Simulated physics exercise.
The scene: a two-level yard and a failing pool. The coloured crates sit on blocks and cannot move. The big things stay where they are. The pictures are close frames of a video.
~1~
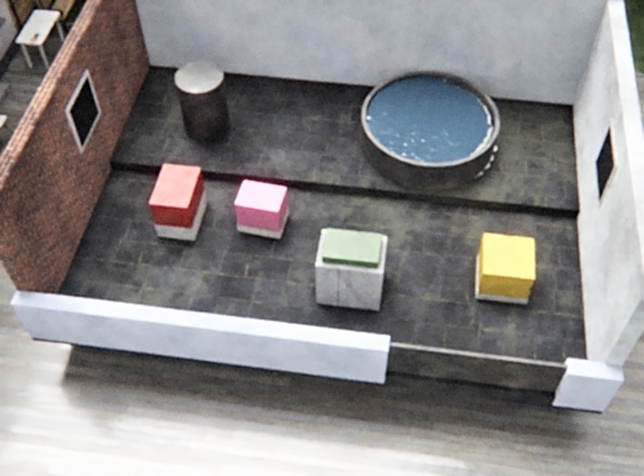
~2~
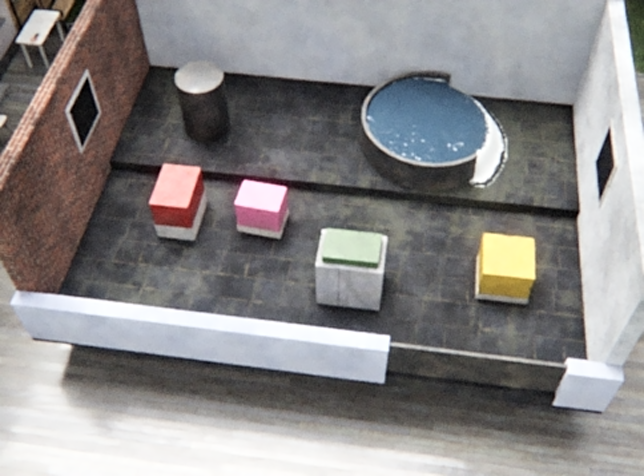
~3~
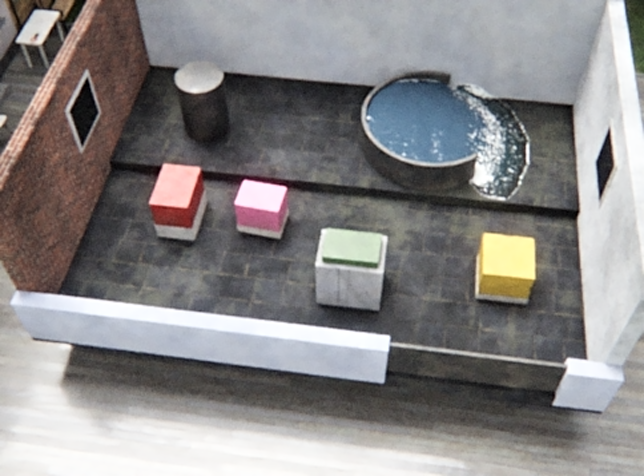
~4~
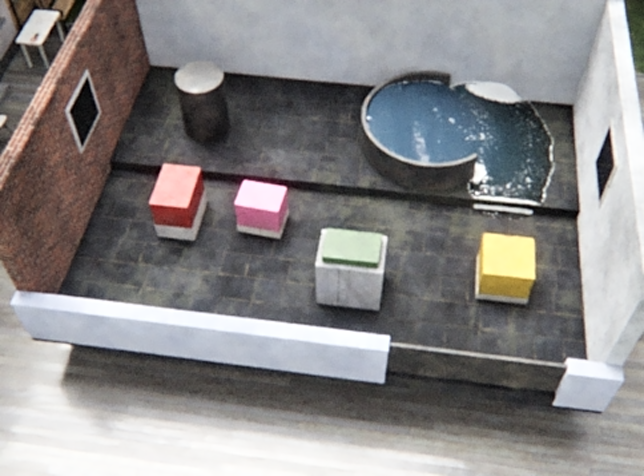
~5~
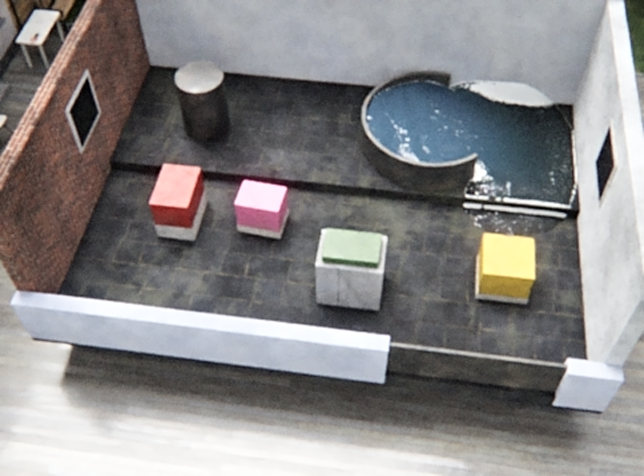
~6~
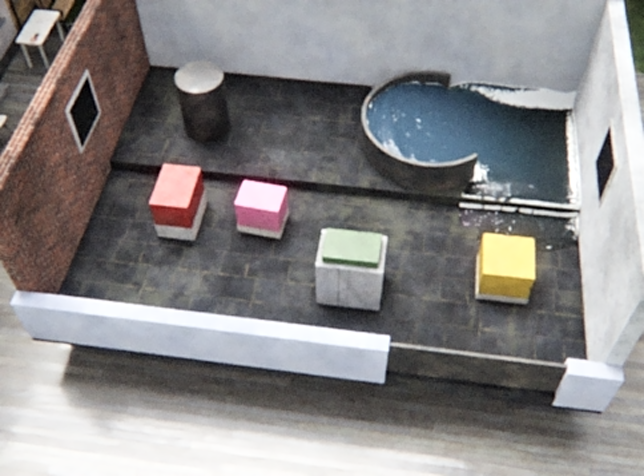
Water bursts through the right side of a round pool, spreads across the raised dark-tiled level to the right wall, then spills over the step onto the lower level near a yellow-topped block, while the other coloured blocks stay still.
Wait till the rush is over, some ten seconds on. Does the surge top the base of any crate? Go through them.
The red crate stays dry; the yellow crate gets wet; the pink crate stays dry.
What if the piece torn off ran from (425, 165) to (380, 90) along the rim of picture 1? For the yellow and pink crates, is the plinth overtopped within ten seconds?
Yellow crate keeps dry; pink crate takes water.
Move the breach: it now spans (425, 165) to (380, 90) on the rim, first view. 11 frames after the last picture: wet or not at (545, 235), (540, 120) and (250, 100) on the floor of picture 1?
One after the other: Dry, dry, under water.
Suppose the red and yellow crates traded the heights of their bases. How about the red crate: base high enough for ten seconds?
In short: The red crate stays dry.
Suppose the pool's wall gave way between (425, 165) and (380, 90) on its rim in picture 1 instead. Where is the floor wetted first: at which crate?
I say the crate marked pink.
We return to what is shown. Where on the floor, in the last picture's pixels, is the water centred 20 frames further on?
Roughly at (497, 189).
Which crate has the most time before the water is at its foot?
That is the red crate.
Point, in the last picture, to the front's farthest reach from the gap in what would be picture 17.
Near (586, 386).
A moment on, water covers 15 % of the floor; the red crate not reached, the yellow crate water round its plinth, the pink crate not reached.
Next, water covers 20 % of the floor; the red crate not reached, the yellow crate water round its plinth, the pink crate not reached.
Then, water covers 30 % of the floor; the red crate not reached, the yellow crate water round its plinth, the pink crate not reached.
Later, water covers 60 % of the floor; the red crate water round its plinth, the yellow crate water round its plinth, the pink crate water round its plinth.
In the end, water covers 75 % of the floor; the red crate stayed above the water, the yellow crate was topped, the pink crate stayed above the water.
